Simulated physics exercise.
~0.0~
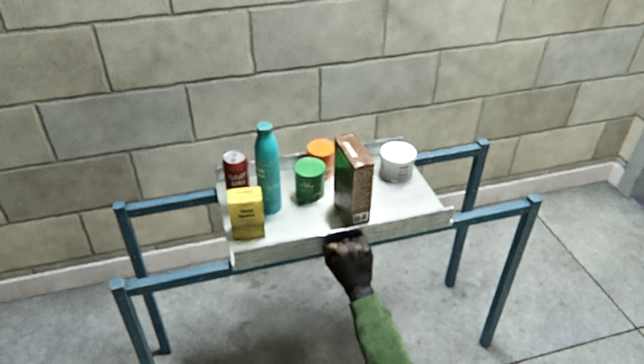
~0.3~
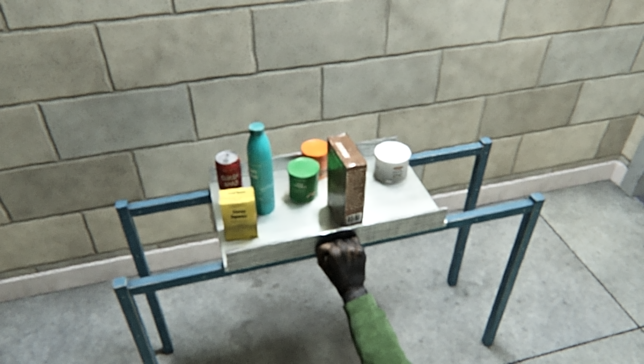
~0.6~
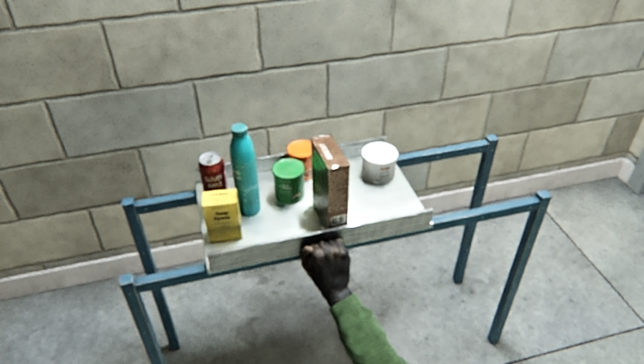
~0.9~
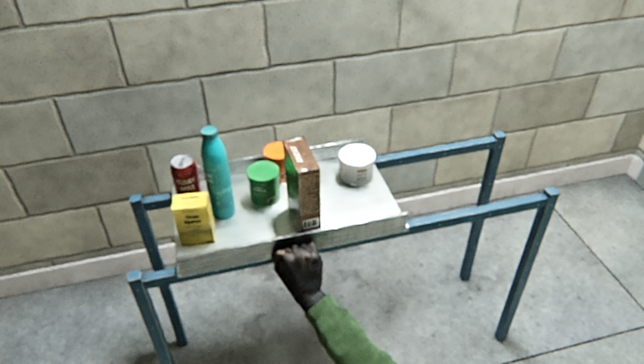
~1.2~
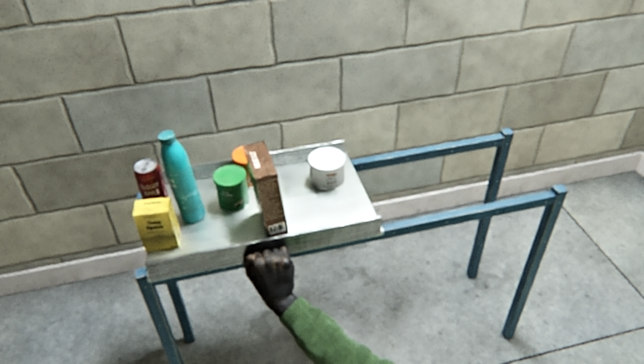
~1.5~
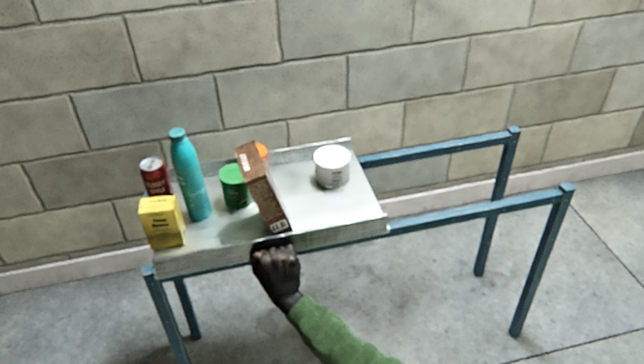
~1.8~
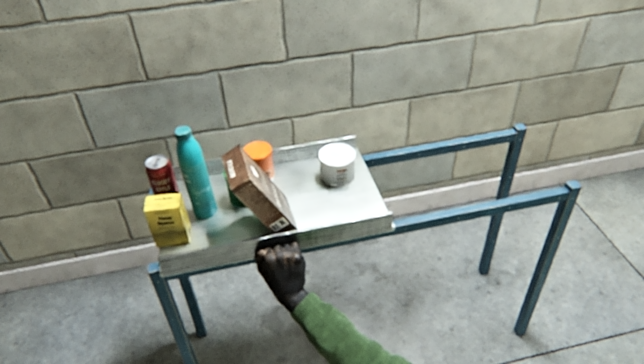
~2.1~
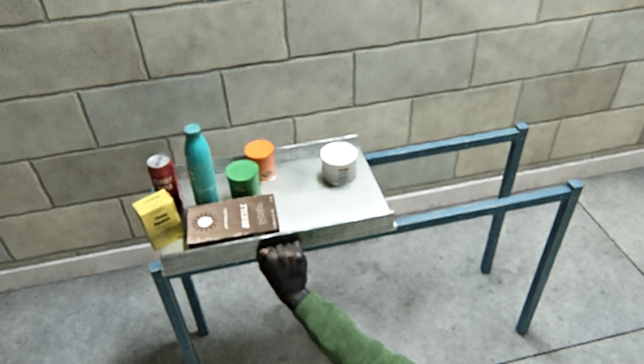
The clip opens on a pale tray resting on blue metal rails beside a block wall, holding a red can, a yellow packet, a turquoise bottle, green and orange tins, a brown packet and a white tub. A black-gloved hand in a green sleeve holds the tray's front edge, and the tray slides left, slowly, then faster. It halts at the left end of the rails. The brown packet then tilts left, leaning further until it drops onto its side beside the yellow packet, which tips slightly. The turquoise bottle and the other items remain standing.
